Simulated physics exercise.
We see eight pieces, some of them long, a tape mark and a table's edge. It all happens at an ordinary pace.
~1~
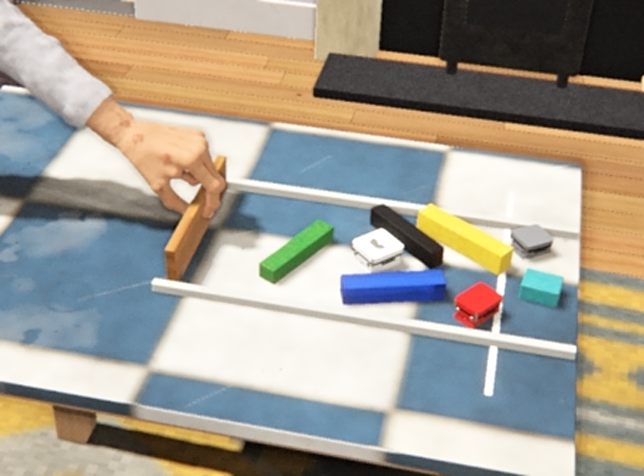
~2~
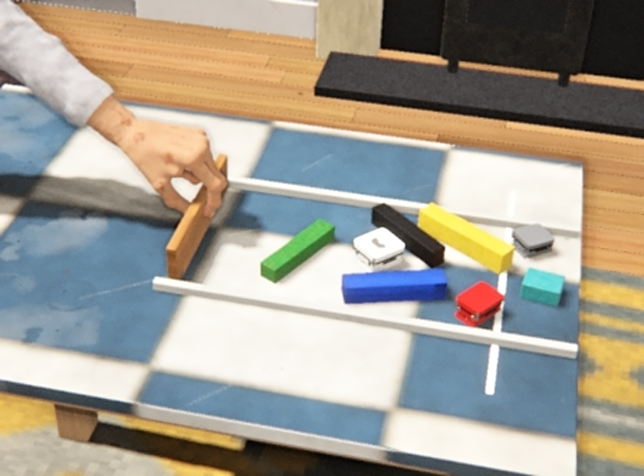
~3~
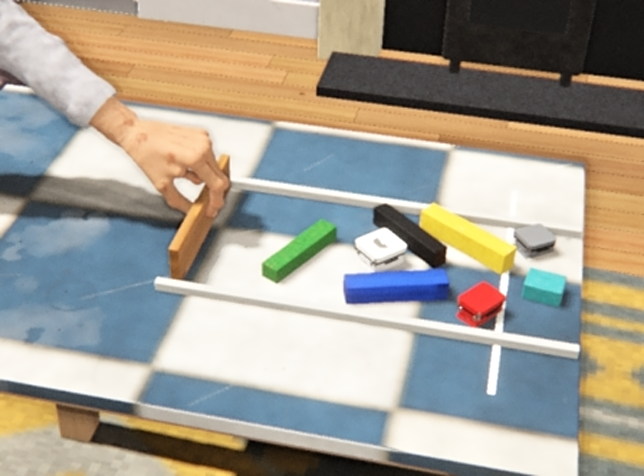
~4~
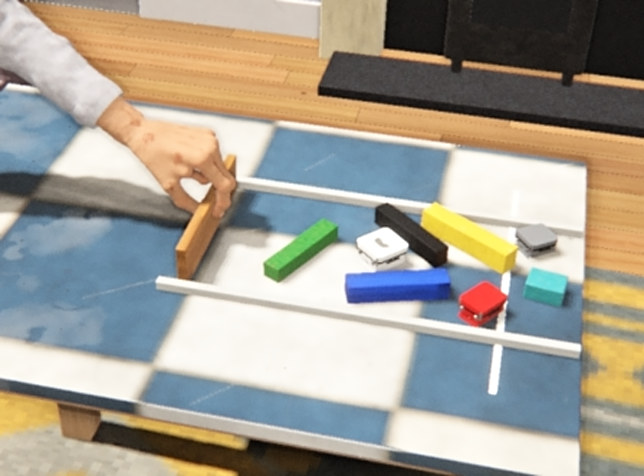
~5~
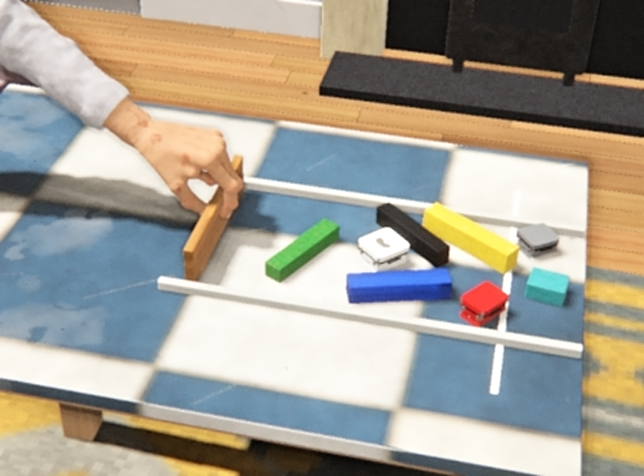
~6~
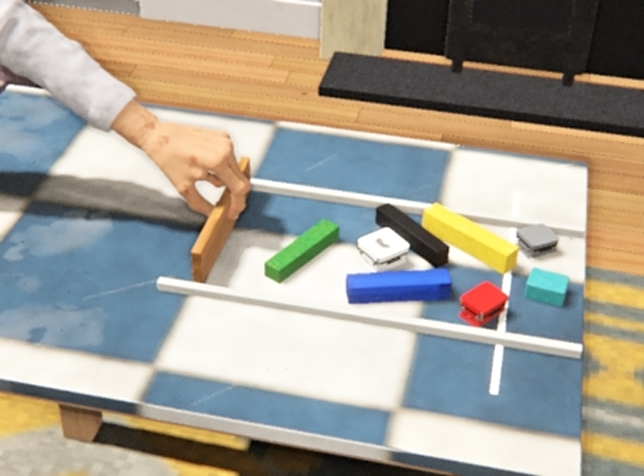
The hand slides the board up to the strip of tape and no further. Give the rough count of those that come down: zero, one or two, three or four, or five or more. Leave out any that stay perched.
As it turns out, the number that fall off is one or two.
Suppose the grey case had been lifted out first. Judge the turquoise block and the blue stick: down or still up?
The turquoise block is lost; the blue stick holds on.
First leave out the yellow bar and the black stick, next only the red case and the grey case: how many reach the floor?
First 1, then 1.
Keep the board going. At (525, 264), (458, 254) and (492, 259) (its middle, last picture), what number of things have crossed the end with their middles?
Place by place, 3, 0 and 1.
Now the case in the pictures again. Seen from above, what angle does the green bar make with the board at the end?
About 0°.
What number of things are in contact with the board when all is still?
That makes 3.
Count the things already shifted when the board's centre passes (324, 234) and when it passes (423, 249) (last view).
The counts are 1 and 7.
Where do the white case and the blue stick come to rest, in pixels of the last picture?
The white case stops around (556, 286); the blue stick around (559, 311).
Soon after, none off yet; turquoise block at rest near (547, 287); grey case at rest near (537, 242); red case at rest near (484, 306).
Then, none off yet; turquoise block at rest near (547, 287); grey case at rest near (537, 242); red case at rest near (489, 308).
Further on, none off yet; turquoise block moved about its own width near (579, 292); grey case moving near (543, 240); red case moved about its own width near (531, 320).
At rest, the number that fall off is one or two; fallen, turquoise block.
